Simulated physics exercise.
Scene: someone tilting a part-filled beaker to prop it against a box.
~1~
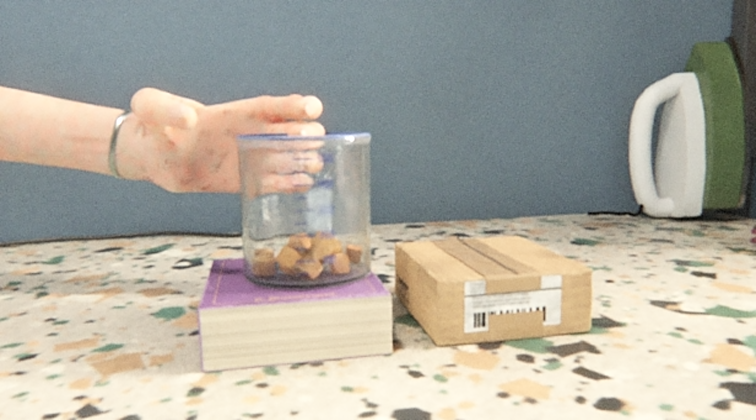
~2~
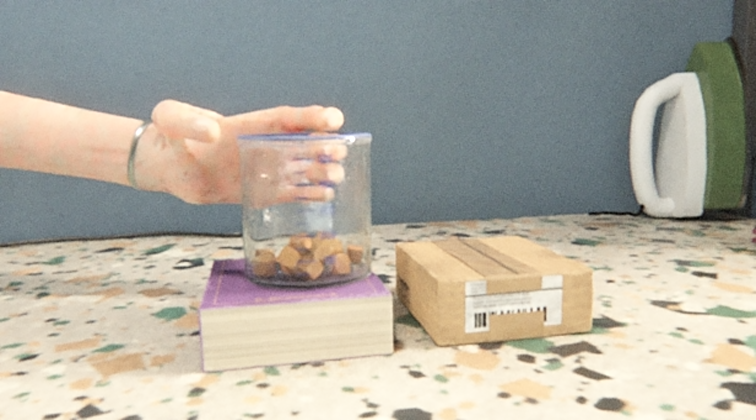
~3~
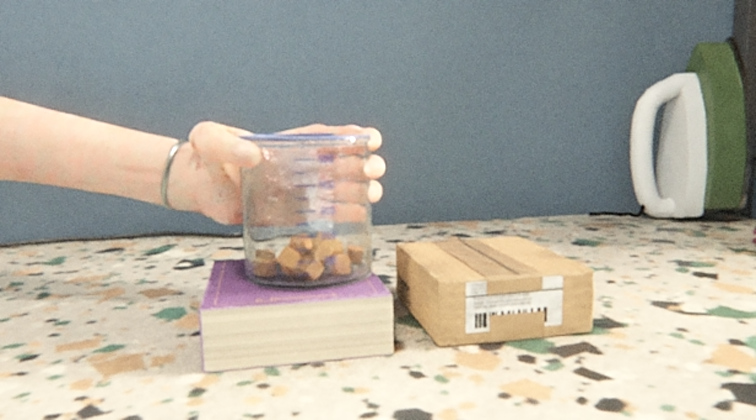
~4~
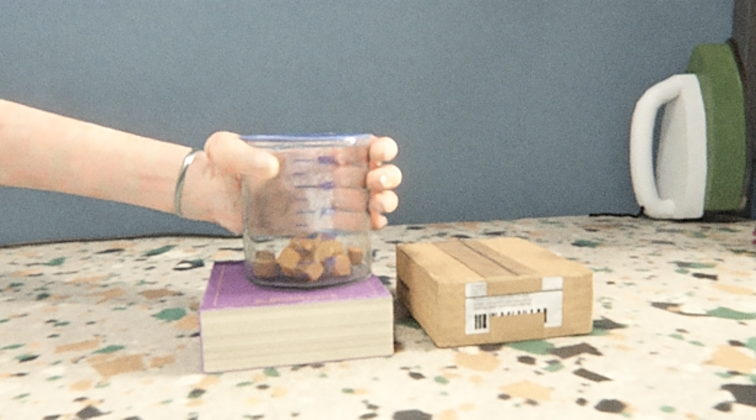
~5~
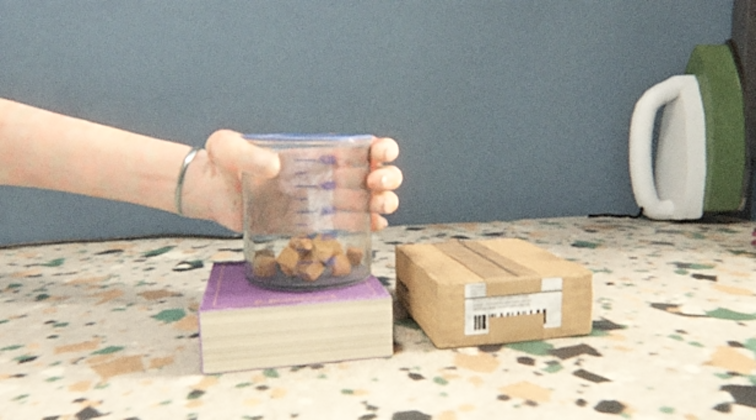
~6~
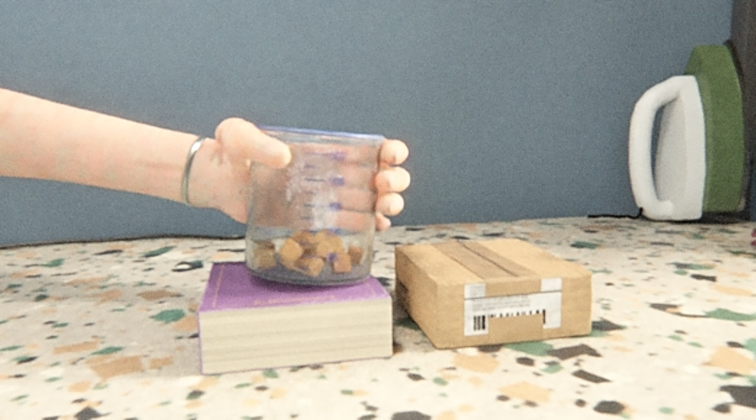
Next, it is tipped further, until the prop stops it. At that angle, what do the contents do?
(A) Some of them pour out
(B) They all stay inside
The answer is B.
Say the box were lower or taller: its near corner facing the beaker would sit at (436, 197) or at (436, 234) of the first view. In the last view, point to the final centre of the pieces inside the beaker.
First height: Roughly (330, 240); second height: Roughly (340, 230).
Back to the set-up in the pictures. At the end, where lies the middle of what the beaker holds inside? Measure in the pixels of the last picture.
(380, 222), roughly speaking.
Then, 0.28 s on from there, the beaker leans 27°; everything is still inside.
Then, 0.64 s on from there, the beaker leans 54°; everything is still inside.
Then, 1.02 s on from there, the beaker leans 78°; everything is still inside.
In the end, the beaker rests on the box at 79°; everything is still inside.
